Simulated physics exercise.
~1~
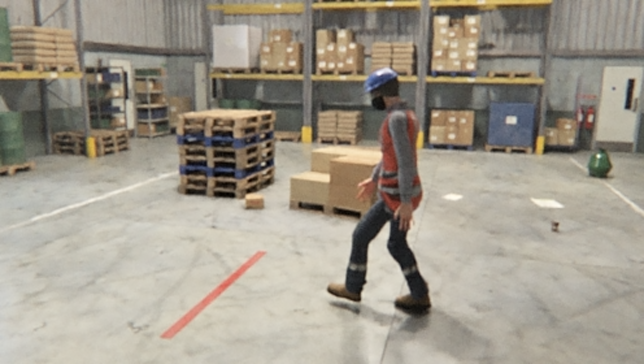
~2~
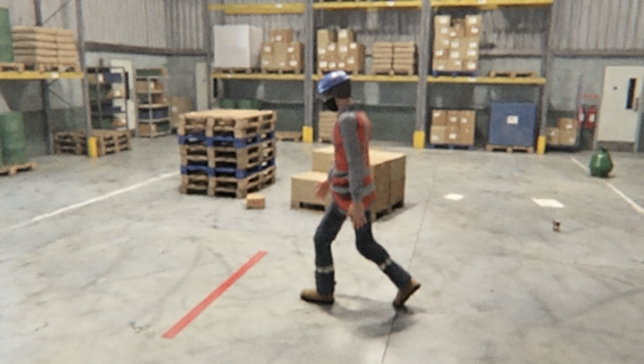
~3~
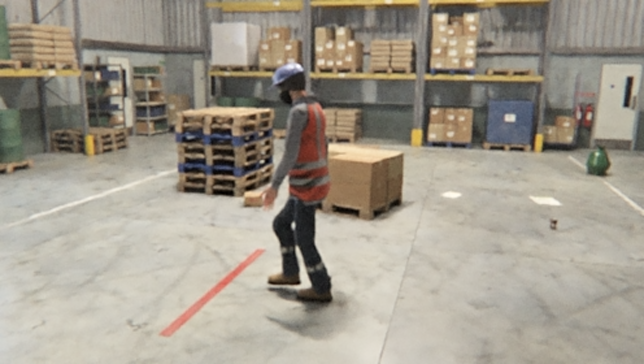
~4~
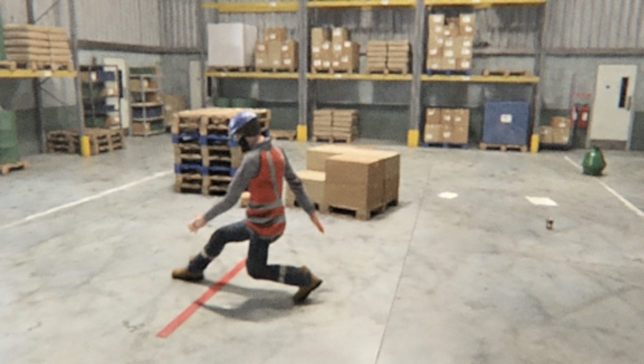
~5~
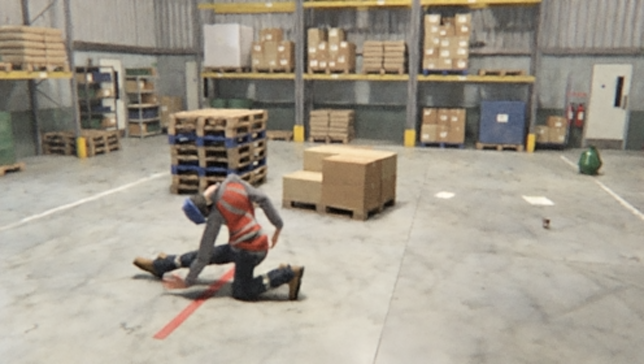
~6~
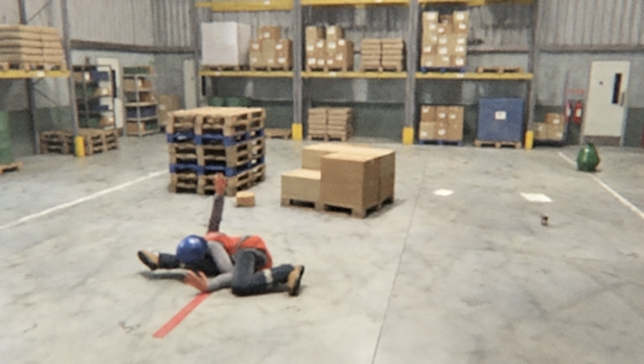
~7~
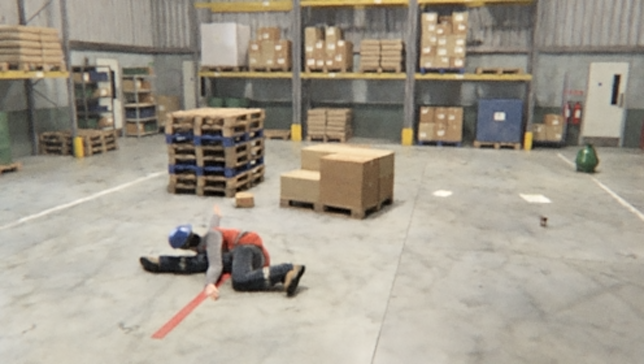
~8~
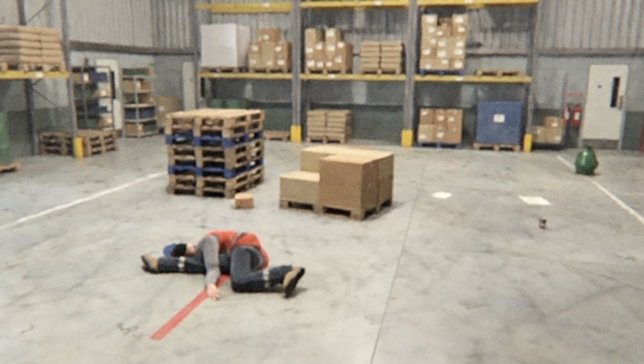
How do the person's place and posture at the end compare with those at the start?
At the start the person is upright and walking, to the right of the red tape. By the end the person is farther left and lies on the floor, with head and chest across the tape and hips just short of it.
